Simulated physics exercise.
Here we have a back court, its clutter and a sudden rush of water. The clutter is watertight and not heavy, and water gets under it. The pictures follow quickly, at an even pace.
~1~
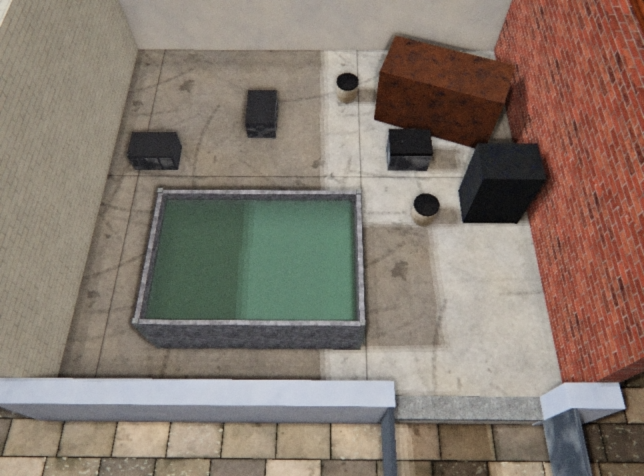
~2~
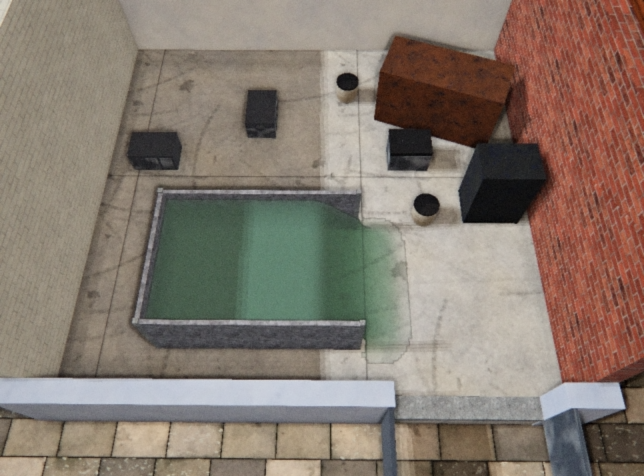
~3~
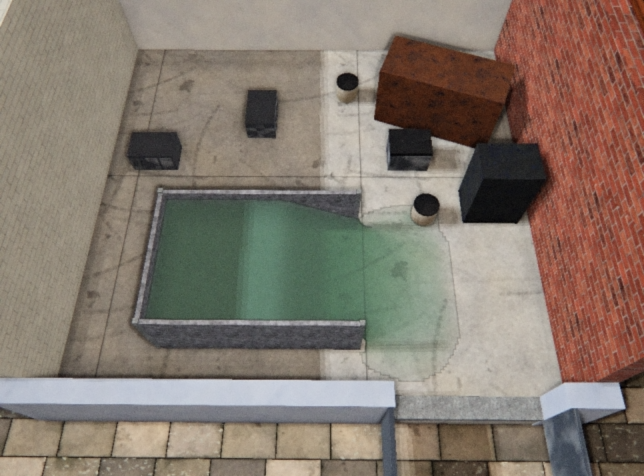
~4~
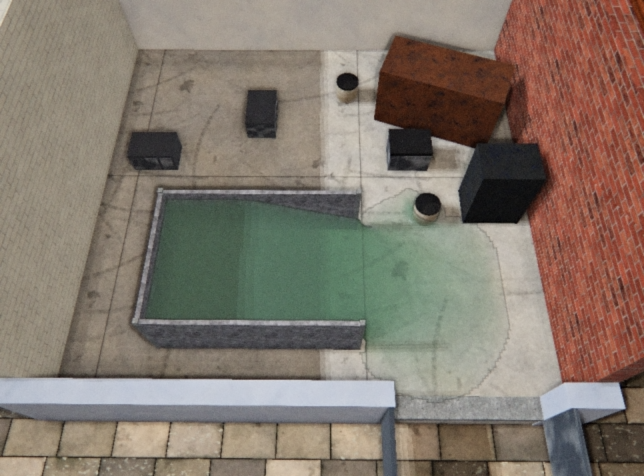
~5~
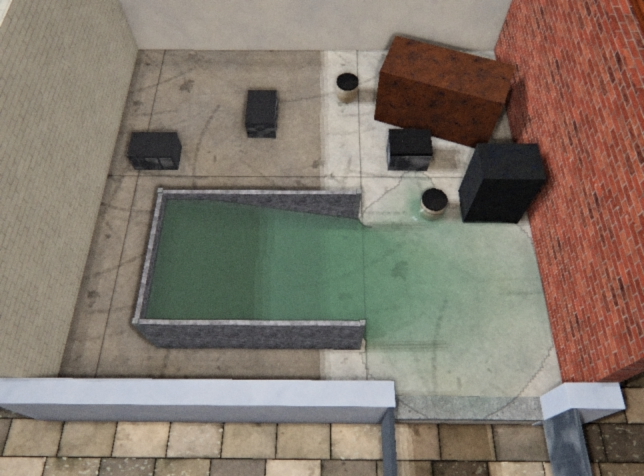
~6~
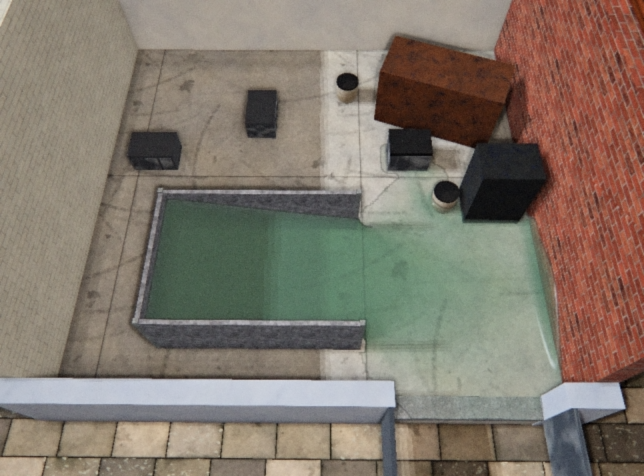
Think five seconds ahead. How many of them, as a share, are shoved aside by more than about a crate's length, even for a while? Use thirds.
That comes to from one to two thirds.
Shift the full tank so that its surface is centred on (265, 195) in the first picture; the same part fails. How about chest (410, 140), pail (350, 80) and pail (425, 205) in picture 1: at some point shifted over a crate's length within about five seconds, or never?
One after the other: Moved that far, under that, yes.
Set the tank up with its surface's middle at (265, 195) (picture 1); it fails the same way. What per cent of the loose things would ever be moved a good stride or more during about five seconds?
Close to 60 %.
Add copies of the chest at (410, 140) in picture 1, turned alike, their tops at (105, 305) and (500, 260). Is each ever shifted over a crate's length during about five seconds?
In that order: Never so far, yes.
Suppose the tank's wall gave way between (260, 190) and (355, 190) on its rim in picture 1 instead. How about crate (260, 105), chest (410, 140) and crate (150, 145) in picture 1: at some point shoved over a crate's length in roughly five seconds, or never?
As listed: That far or more, pushed that far, yes.
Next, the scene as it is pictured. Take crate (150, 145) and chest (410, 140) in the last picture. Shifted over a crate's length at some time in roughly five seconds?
In turn: Not that far, that far or more.
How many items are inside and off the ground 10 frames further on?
I count 0.
A moment on, 1 of 5 are well off their spots; 0 afloat.
Next, 1 of 5 are well off their spots; 0 afloat.
Later, 2 of 5 are well off their spots; 0 afloat.
In the end, 2 of 5 are well off their spots, and 2 have been at some point; 0 afloat.
